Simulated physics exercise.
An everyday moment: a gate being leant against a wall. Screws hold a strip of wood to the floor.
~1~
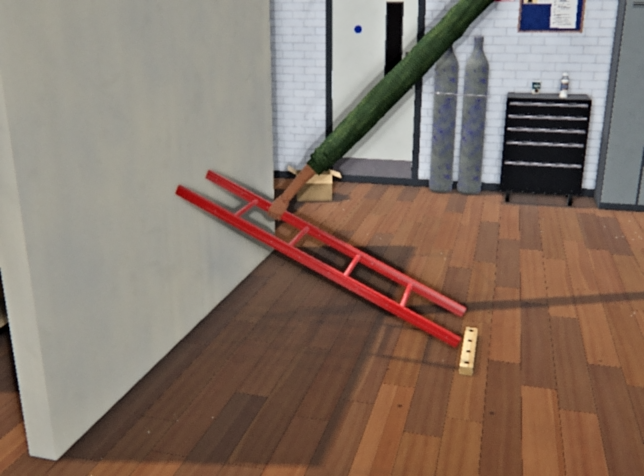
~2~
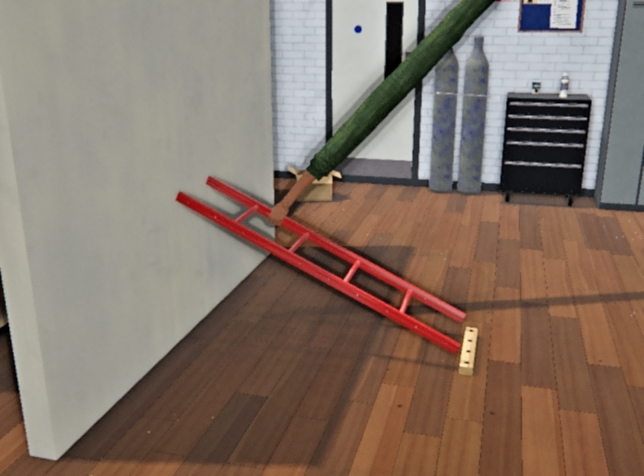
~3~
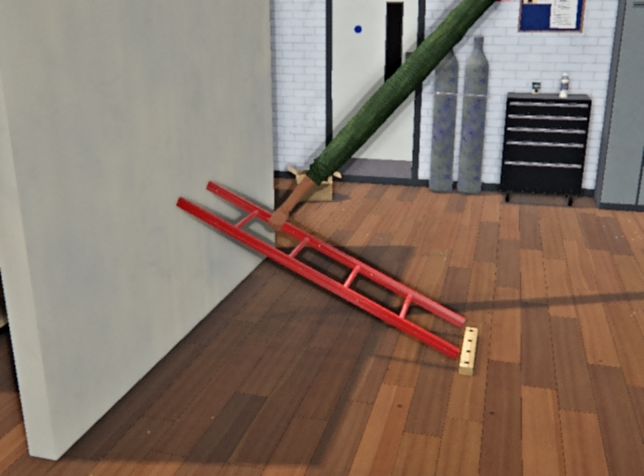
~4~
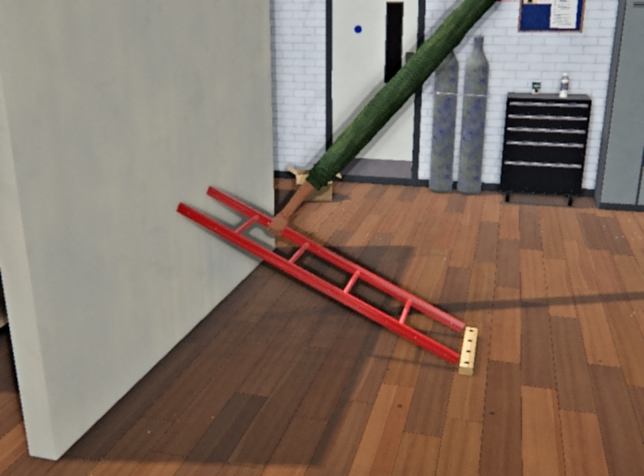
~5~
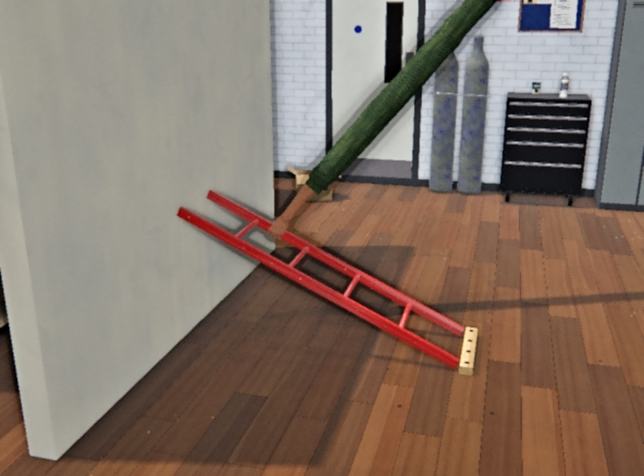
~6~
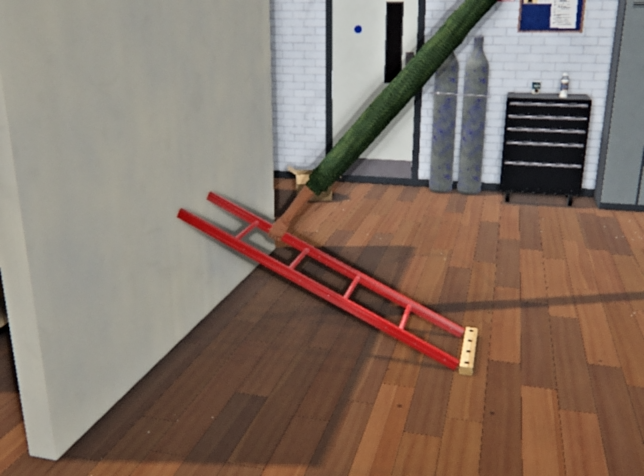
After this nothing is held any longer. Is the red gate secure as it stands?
The red gate remains leaning.
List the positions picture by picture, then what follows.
Still on the way; red gate (324, 253); batten (469, 350), in the first picture.
Still on the way; red gate (324, 259); batten (469, 350), in the second picture.
Still on the way; red gate (324, 264); batten (469, 350), in the third picture.
Still on the way; red gate (324, 269); batten (469, 350), in the fourth picture.
Still on the way; red gate (324, 273); batten (469, 350), in the fifth picture.
In place, still held; red gate (324, 275); batten (469, 350), in the sixth picture.
Then, 0.14 s past the last view, red gate at rest near (325, 276).
Finally, the red gate stays up, near (325, 276).
